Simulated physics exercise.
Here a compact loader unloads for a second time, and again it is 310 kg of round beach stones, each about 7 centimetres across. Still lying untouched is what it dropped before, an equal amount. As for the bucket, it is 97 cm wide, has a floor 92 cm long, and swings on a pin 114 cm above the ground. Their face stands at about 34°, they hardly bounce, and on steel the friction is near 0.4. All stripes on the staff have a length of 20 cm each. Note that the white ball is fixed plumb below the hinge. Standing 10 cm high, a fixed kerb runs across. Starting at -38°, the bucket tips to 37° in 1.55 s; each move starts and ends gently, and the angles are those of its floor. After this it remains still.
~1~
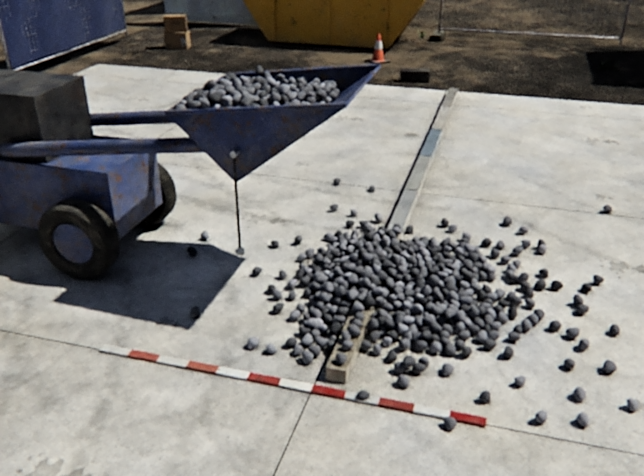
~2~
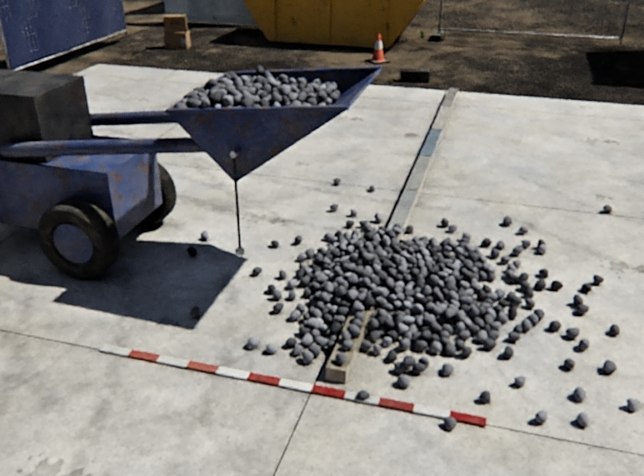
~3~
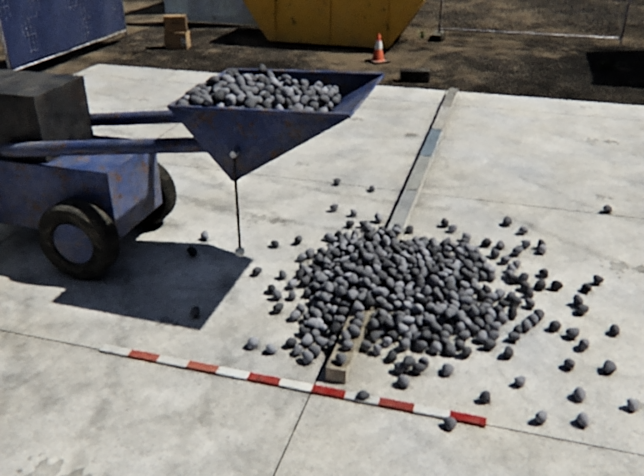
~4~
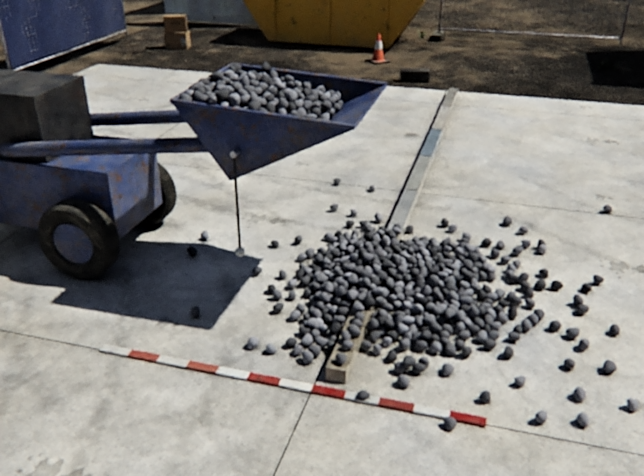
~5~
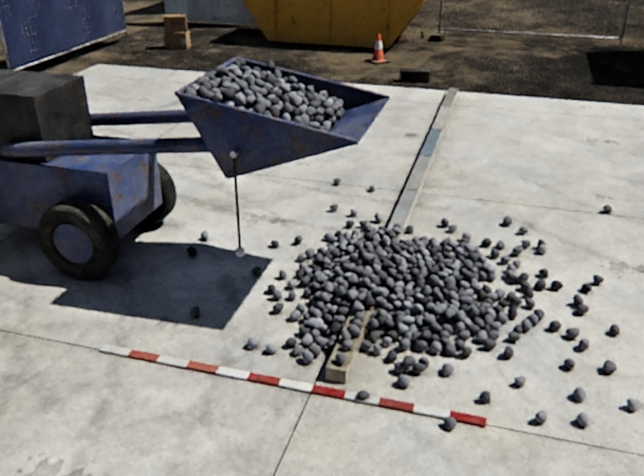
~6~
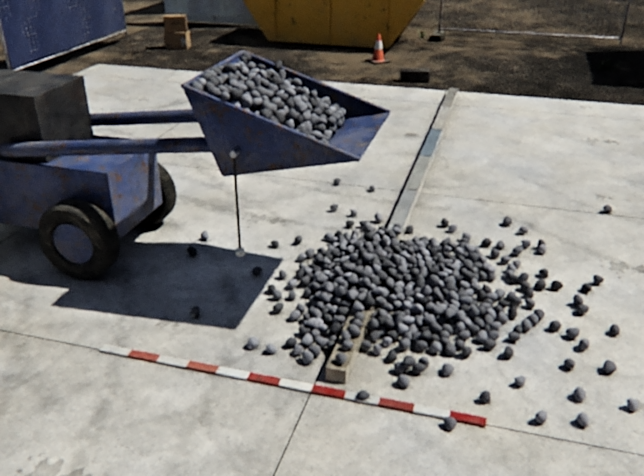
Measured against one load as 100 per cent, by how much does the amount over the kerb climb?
The amount climbs by some 74 per cent of a load.
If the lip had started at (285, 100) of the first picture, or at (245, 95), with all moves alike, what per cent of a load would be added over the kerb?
Near 10 in a hundred first, near 0 in a hundred second.
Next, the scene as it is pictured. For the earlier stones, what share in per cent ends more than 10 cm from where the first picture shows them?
Near 20 per cent, I reckon.
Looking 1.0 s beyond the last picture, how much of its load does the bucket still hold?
Held: Around 35 % of the load.
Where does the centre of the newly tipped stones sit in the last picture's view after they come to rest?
Near (410, 274).
Then, 0.6 s after the last picture the floor is at 25°; in per cent of one load, 99 in the bucket, 43 on this side of the kerb, 59 over the kerb; the foremost stones are at (614, 308).
Then, 1.0 s after the last picture the floor is at 37°; in per cent of one load, 37 in the bucket, 81 on this side of the kerb, 82 over the kerb; the foremost stones are at (614, 308).
Then, 1.4 s after the last picture the floor is at 37°; in per cent of one load, 5 in the bucket, 78 on this side of the kerb, 117 over the kerb; the foremost stones are at (614, 308).
Then, 3.9 s after the last picture the floor is at 37°; in per cent of one load, 0 in the bucket, 67 on this side of the kerb, 133 over the kerb; the foremost stones are at (614, 308). Net gain over the kerb, 74.
